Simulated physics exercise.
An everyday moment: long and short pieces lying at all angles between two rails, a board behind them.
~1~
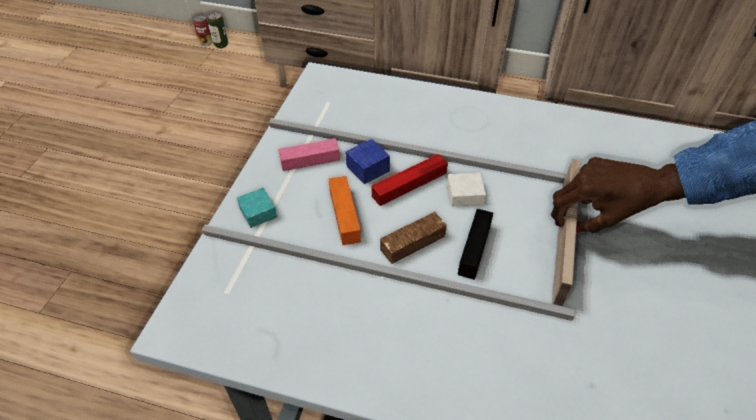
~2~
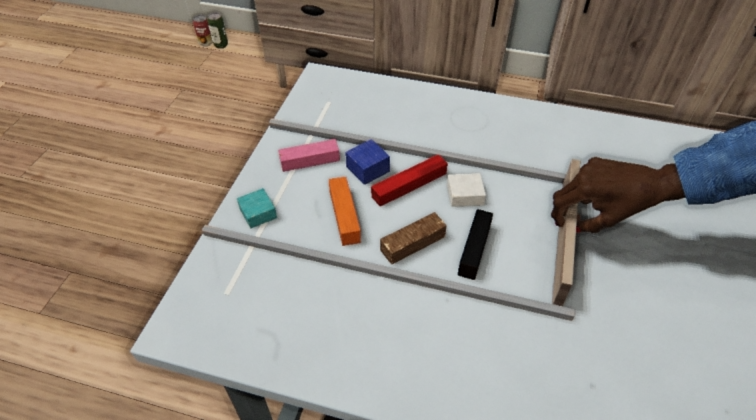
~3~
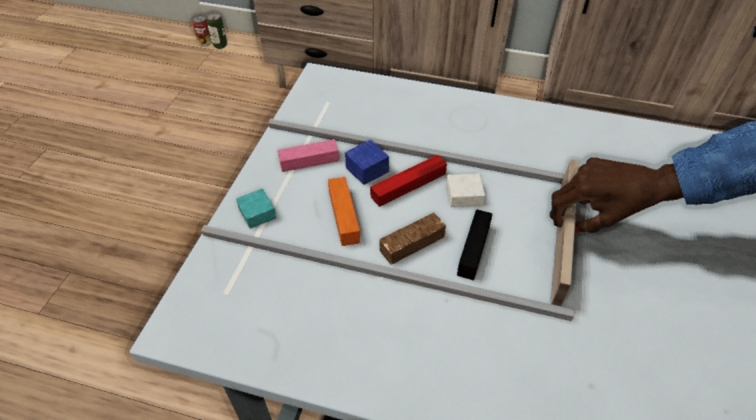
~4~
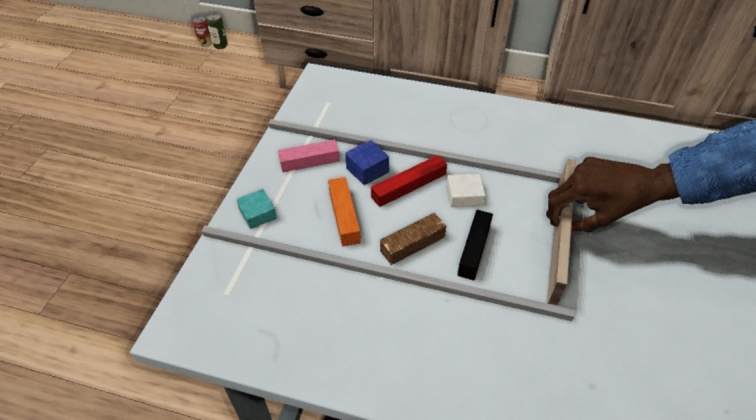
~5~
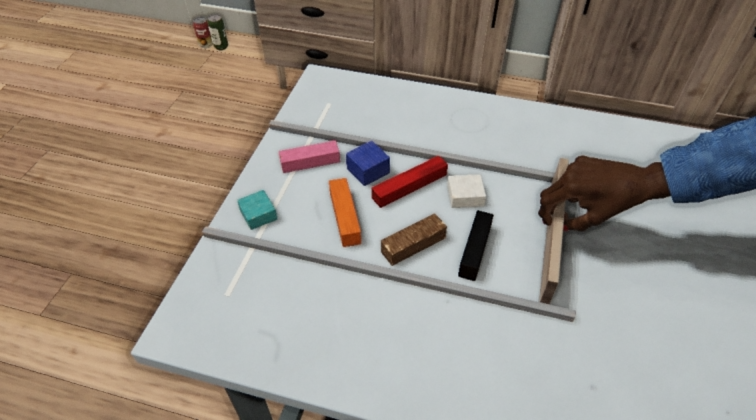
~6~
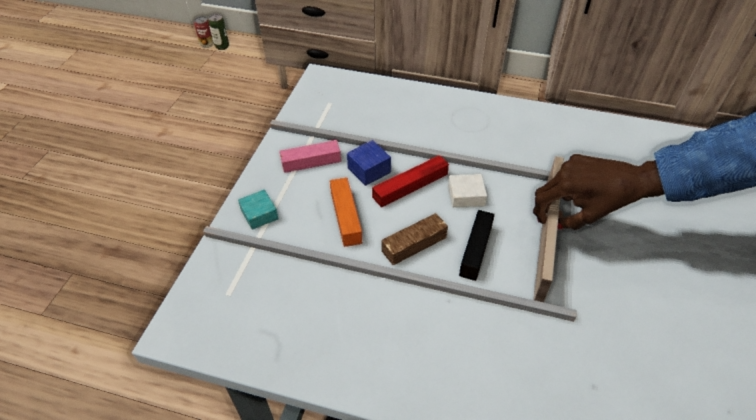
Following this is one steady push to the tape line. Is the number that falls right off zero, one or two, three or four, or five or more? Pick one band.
It is three or four.
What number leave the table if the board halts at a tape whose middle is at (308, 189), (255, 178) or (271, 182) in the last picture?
In that order 1, 6 and 5.
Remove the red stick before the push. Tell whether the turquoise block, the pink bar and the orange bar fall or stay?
So the turquoise block goes down, the pink bar goes down and the orange bar keeps its place.
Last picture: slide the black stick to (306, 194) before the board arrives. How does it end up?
It topples off.
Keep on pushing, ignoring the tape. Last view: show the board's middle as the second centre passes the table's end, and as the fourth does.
Earlier crossing: About (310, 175); later crossing: About (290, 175).
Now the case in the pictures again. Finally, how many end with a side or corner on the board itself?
The number is 2.
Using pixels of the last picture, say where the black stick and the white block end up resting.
The black stick comes to rest at (266, 200), and the white block comes to rest at (285, 153).
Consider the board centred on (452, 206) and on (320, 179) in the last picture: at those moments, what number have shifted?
I make it 4 at the first spot and 8 at the other.
Early on, none off yet; turquoise block at rest near (258, 209); pink bar at rest near (311, 156); orange bar at rest near (346, 211).
A while later, none off yet; turquoise block at rest near (258, 209); pink bar travelled a little near (279, 152); orange bar travelled a little near (304, 204).
Finally, the number that fall off is three or four; lost, blue block, orange bar, pink bar and turquoise block.
